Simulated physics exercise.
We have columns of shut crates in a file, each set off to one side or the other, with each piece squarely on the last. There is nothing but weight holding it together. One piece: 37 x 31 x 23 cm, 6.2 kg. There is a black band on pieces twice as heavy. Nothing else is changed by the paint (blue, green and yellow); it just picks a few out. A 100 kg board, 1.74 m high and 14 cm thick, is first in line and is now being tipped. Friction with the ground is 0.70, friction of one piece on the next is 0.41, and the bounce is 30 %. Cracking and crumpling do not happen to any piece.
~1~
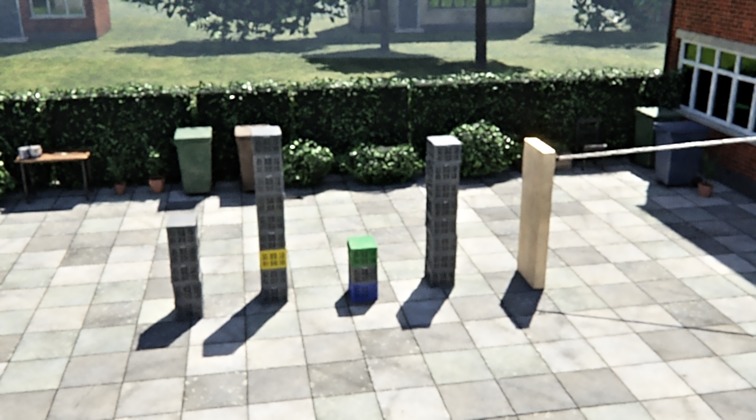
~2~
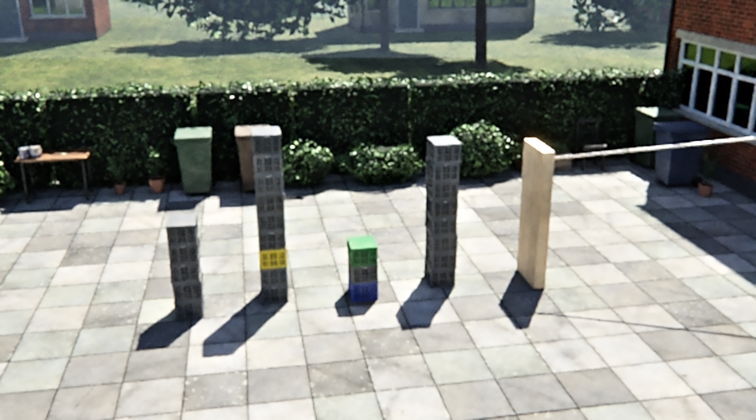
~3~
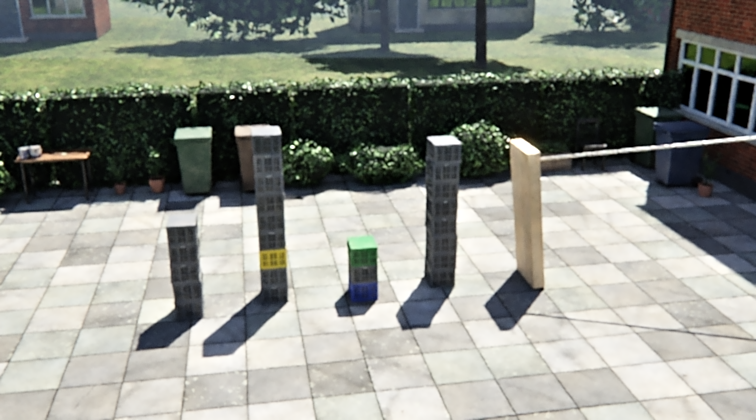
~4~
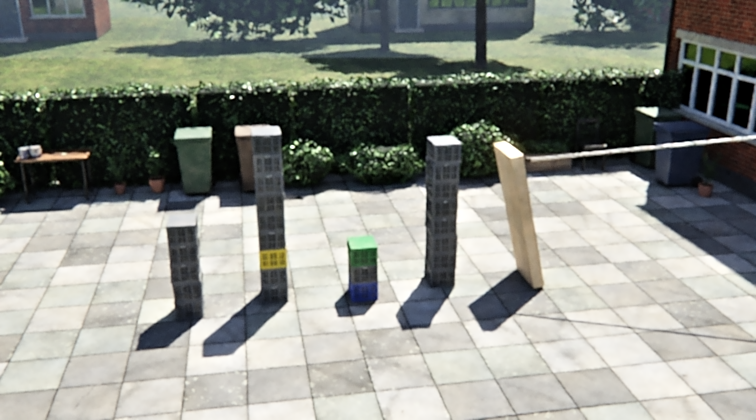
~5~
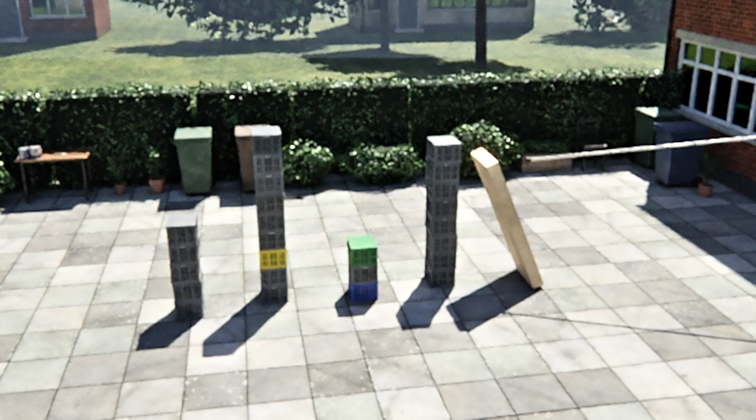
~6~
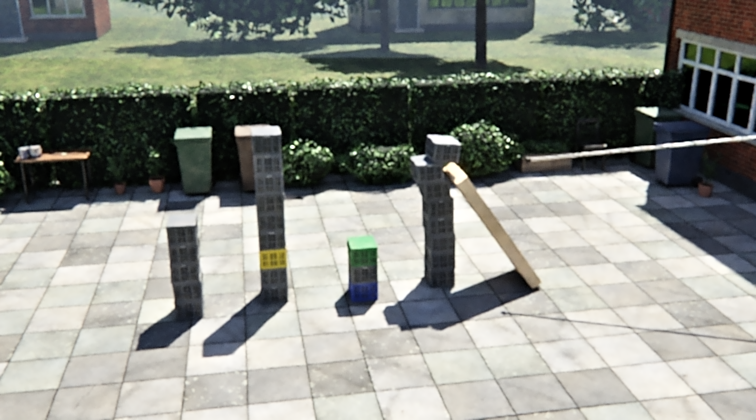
A tall pale wooden board stands at the right of a row of four crate stacks on a sunlit paved yard, seen from a raised, still viewpoint with a hedge behind. Three stacks are dark grey, one with a yellow band, and a short one is green over blue. A pole from the right pushes the board leftward, then halts as the board leans on and knocks the nearest grey stack's upper crates askew.
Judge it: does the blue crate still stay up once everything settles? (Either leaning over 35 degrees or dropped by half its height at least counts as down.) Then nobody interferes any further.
Once it settles, the piece is still up.
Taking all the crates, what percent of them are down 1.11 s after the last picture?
40 per cent.
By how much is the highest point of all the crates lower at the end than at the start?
0 cm.
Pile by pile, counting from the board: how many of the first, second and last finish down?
Counts: First 8; second 2; last 0.
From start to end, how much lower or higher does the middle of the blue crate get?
Its middle finishes around 0 cm lower.
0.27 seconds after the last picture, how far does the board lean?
At that time it leans about 55°.
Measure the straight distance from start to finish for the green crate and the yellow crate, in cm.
Green: About 90 cm, yellow: About 10 cm.
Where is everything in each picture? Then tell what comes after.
In the first frame (places mark the middle of the side facing us), pole end (558, 159) 12 cm short, board 0° from upright; blue crate (365, 292); green crate (365, 257); yellow crate (274, 259); the rest undisturbed.
Pole end 6 mm in, board 0° from upright; blue crate (365, 292), in the second frame.
Pole end 13 cm in, board 6° from upright; blue crate (365, 292); the rest undisturbed, in the third frame.
Pole end (530, 161) 23 cm in, stopped, board 13° from upright; blue crate (365, 292); the rest undisturbed, in the fourth frame.
Pole end (530, 161) 23 cm in, stopped, board 23° from upright; blue crate (365, 292); the rest undisturbed, in the fifth frame.
Pole end (530, 161) 23 cm in, stopped, board 36° from upright; blue crate (365, 292); yellow crate (274, 259); green crate (365, 257); steepest lean 6°, the crate at (447, 153); 6 disturbed, none down, in the sixth frame.
Then, 0.27 s after the last picture, board 53° from upright; 2 of the 25 crates down; blue crate unmoved.
Then, 0.55 s after the last picture, board 73° from upright; 8 of the 25 crates down; blue crate unmoved; green crate shifted 19 cm.
Then, 1.11 s after the last picture, board 84° from upright; 10 of the 25 crates down; blue crate shifted 8 cm; green crate on its side.
At rest, board 90° from upright; 10 of the 25 crates down; blue crate shifted 10 cm; green crate on its side; yellow crate shifted 9 cm. As the last picture would show them, middles, blue crate near (355, 287), green crate near (296, 293).
